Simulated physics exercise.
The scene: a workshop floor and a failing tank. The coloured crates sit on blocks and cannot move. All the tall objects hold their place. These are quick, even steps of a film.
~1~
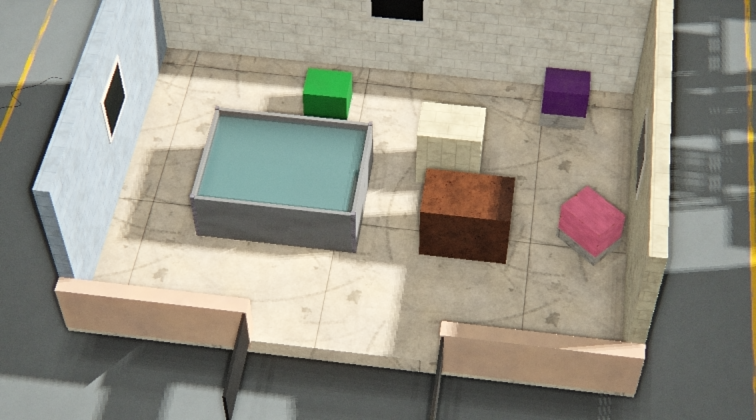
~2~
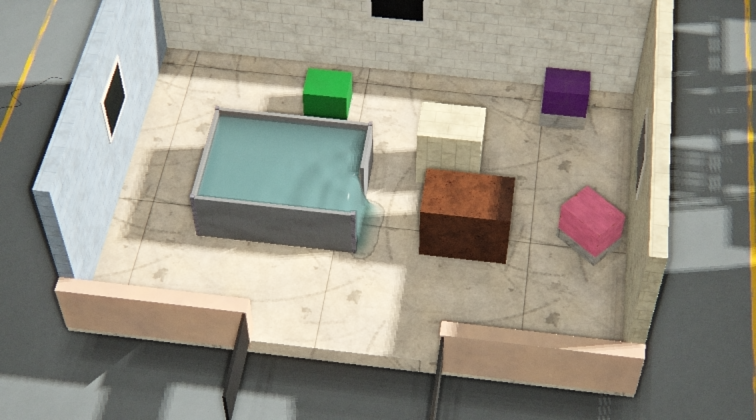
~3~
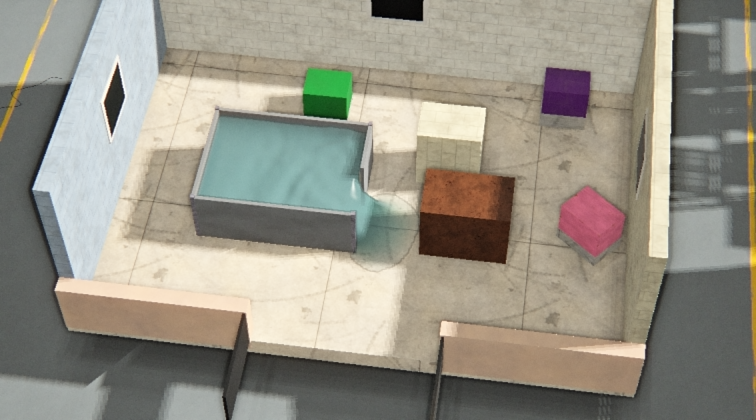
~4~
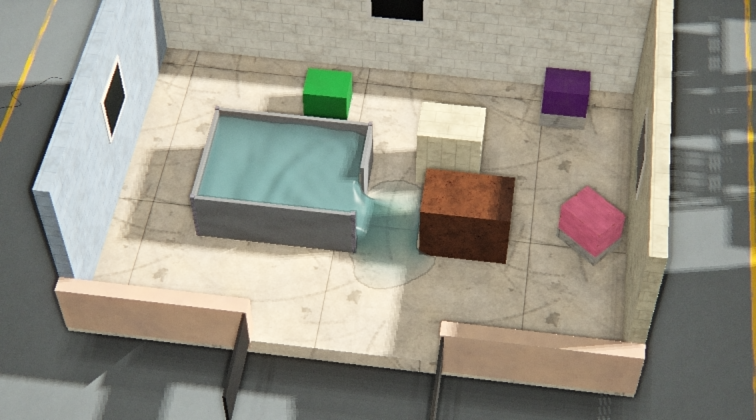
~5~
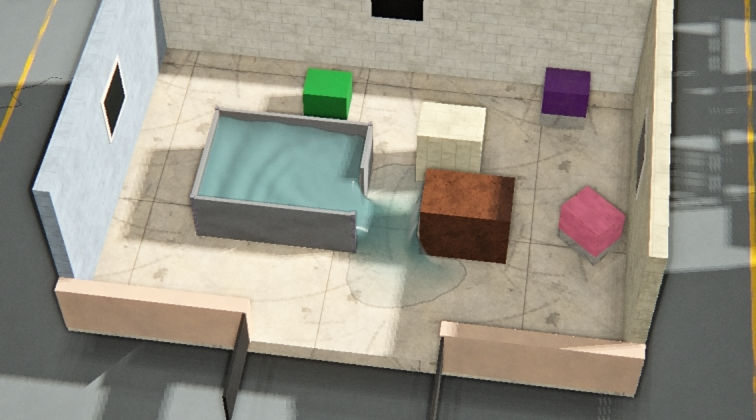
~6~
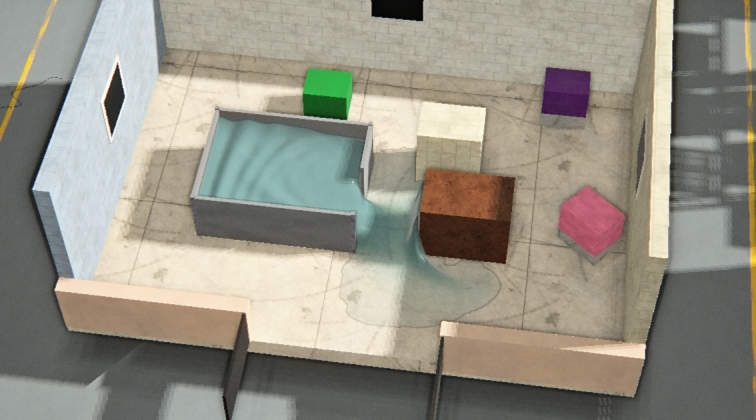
Teal water pouring from a gap in a grey tank's right side, spreading across the workshop floor and around a brown block.
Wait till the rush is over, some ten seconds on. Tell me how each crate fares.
In the end: The purple crate escapes dry; the green crate is wetted; the pink crate is wetted.
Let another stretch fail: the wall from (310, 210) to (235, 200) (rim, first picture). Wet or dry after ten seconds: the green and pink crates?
In short: Green is topped, pink stays dry.
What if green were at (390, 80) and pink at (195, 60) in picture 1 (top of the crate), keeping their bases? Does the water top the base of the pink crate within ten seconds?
One by one: Pink is safe.
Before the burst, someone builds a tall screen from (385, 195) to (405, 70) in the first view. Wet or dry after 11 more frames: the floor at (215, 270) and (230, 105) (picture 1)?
As listed: No water, dry.
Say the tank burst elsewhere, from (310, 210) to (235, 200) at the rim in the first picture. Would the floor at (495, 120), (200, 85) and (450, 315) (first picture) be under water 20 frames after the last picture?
One after the other: Clear, under water, not flooded.
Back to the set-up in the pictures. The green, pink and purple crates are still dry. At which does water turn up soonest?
I say the crate marked pink.
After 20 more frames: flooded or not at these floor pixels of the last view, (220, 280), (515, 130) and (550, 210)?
In that order: Not flooded, no water, covered.
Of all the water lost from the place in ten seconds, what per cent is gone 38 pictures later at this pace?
Close to 70 %.
A moment on, water covers 25 % of the floor; the purple crate not reached, the green crate not reached, the pink crate water round its plinth.
Next, water covers 40 % of the floor; the purple crate not reached, the green crate water round its plinth, the pink crate water round its plinth.
Then, water covers 55 % of the floor; the purple crate water round its plinth, the green crate water round its plinth, the pink crate water round its plinth.
Later, water covers 75 % of the floor; the purple crate water round its plinth, the green crate water round its plinth, the pink crate water round its plinth.
In the end, water covers 85 % of the floor; the purple crate stayed above the water, the green crate was topped, the pink crate was topped.
